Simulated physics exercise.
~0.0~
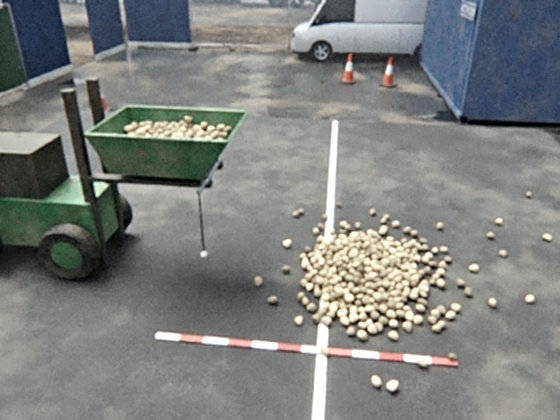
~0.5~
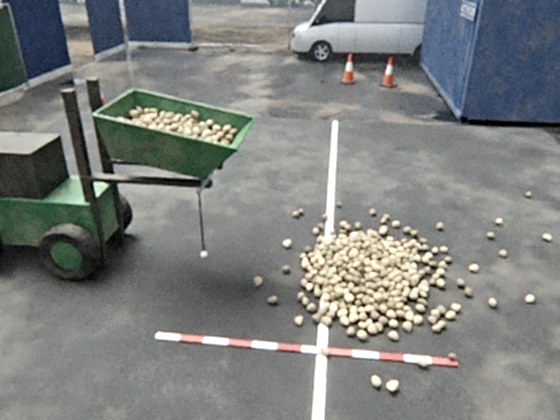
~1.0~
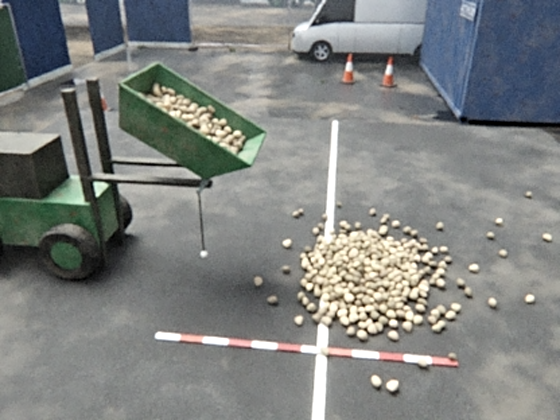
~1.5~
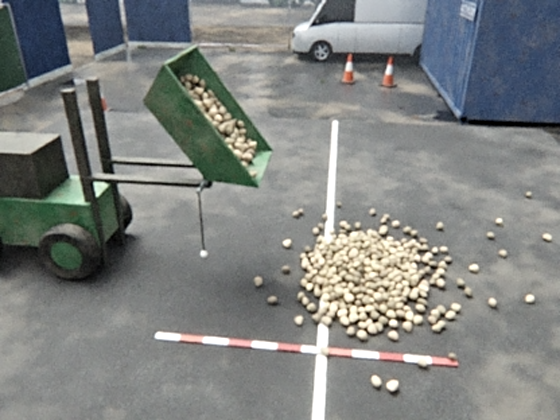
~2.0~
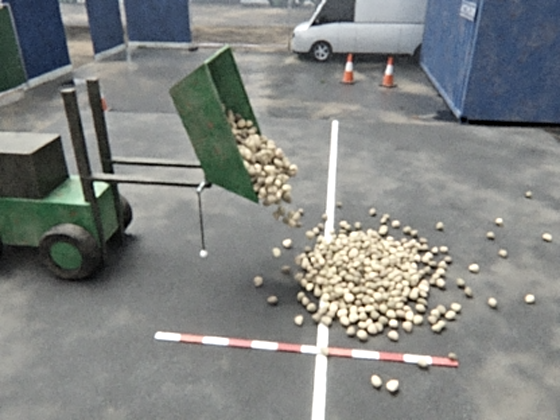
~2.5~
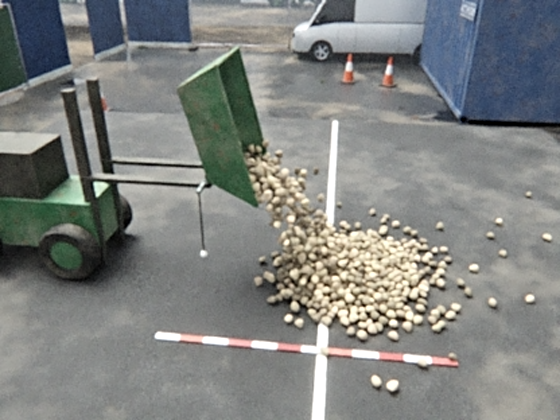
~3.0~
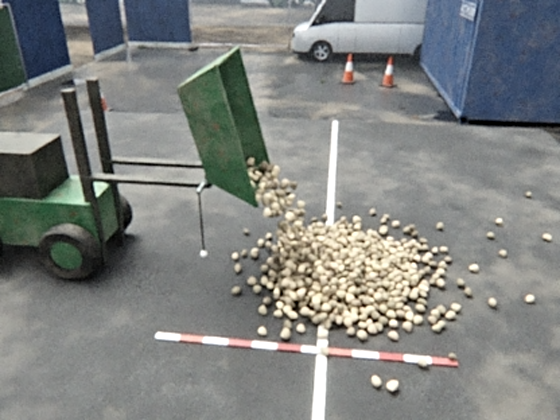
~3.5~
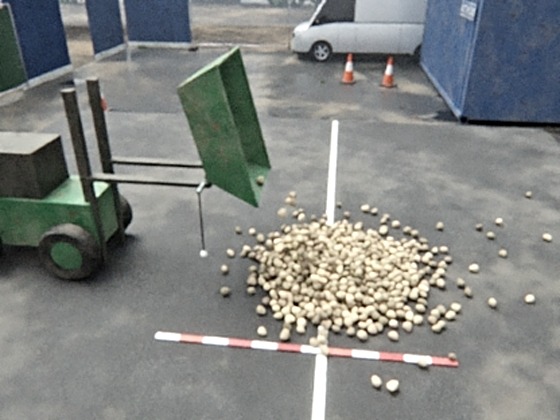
The video shows a green fork truck tilting a raised skip of pale rounded stones steeply down to the right, pouring them beside and onto an existing pile lying across a white ground line. The skip empties and stays tipped, leaving a wider heap spread further left.
